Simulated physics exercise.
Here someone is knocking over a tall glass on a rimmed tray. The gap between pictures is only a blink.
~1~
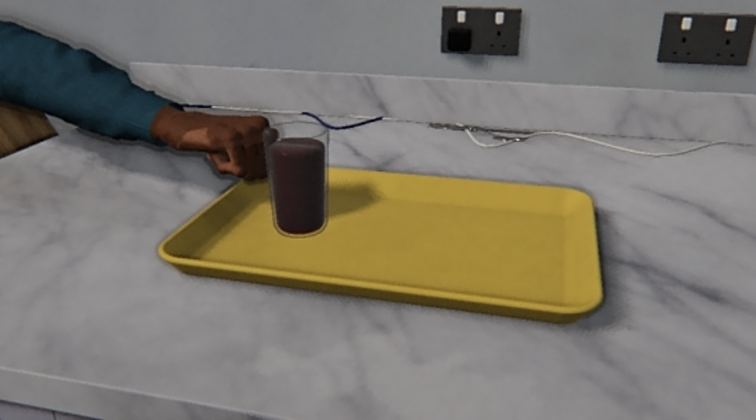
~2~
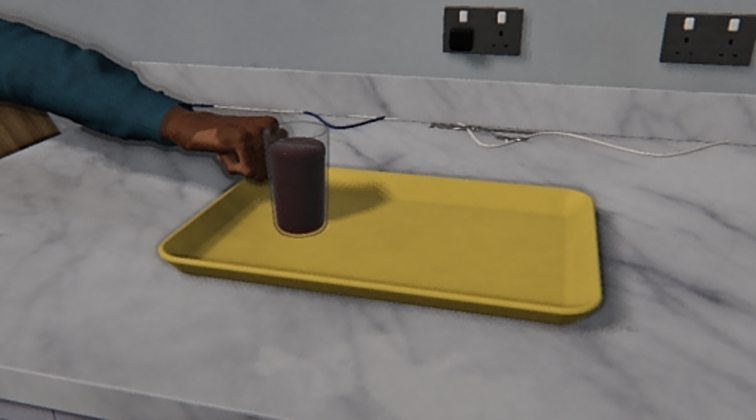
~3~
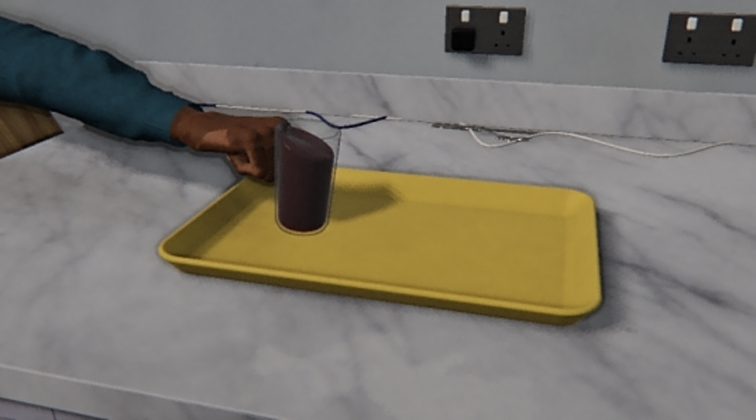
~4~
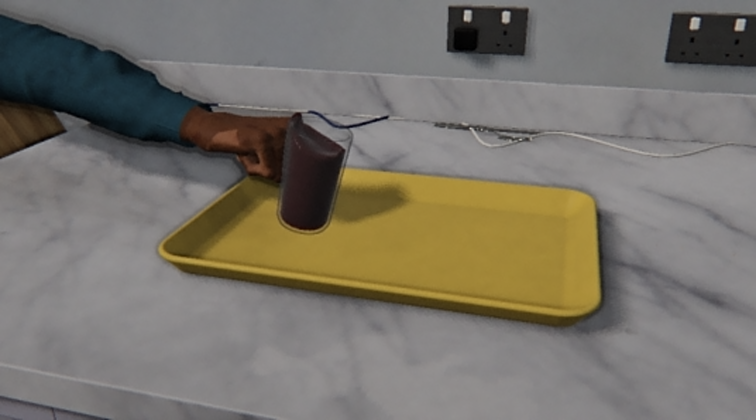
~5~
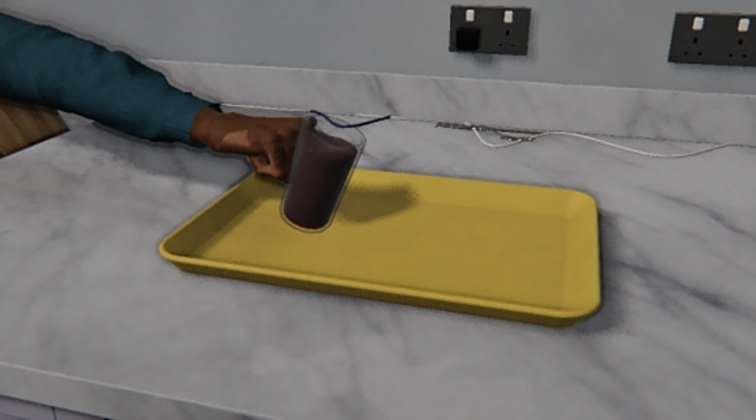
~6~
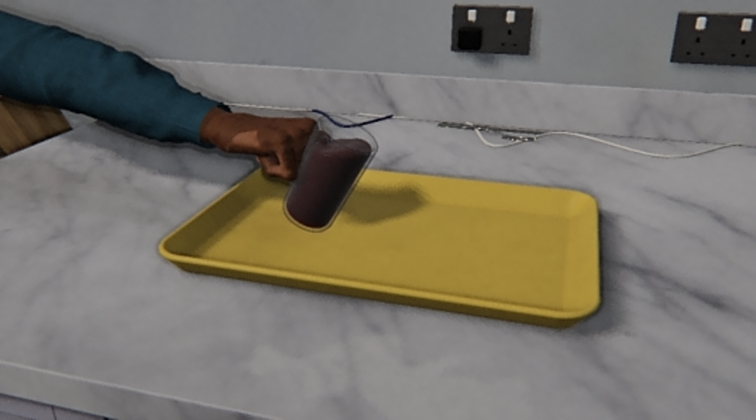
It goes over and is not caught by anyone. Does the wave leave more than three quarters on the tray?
No, it takes more than a quarter off.
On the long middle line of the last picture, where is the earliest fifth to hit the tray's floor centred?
Impact centre, mid-line: Approx. (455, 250).
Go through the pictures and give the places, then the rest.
In the first frame, it leans 0°; its right rim is at (325, 134); the wine meets the walls at (273, 142) and (325, 146); the tray's far rim is at (595, 242); the tray is clear ahead.
In the second frame, it leans 0°; its right rim is at (326, 134); the wine meets the walls at (273, 142) and (325, 146).
In the third frame, it leans 7°; its right rim is at (337, 136); the wine meets the walls at (283, 124) and (335, 153).
In the fourth frame, it leans 13°; its right rim is at (349, 140); the wine meets the walls at (295, 126) and (345, 151).
In the fifth frame, it leans 20°; its right rim is at (363, 145); the wine meets the walls at (302, 147) and (359, 150).
In the sixth frame, it leans 28°; its right rim is at (374, 152); the wine meets the walls at (307, 158) and (369, 145).
A moment on, the tall glass lies on its side and 94 per cent is in the glass, 6 on the tray and 0 above or beyond its rim.
Next, the tall glass lies on its side and 54 per cent is in the glass, 45 on the tray and 1 above or beyond its rim.
Then the tall glass lies on its side and 32 per cent is in the glass, 46 on the tray and 21 above or beyond its rim.
Later the tall glass lies on its side and 18 per cent is in the glass, 49 on the tray and 33 above or beyond its rim.
Finally, 67 per cent is held by tray and glass, 33 is off the tray.
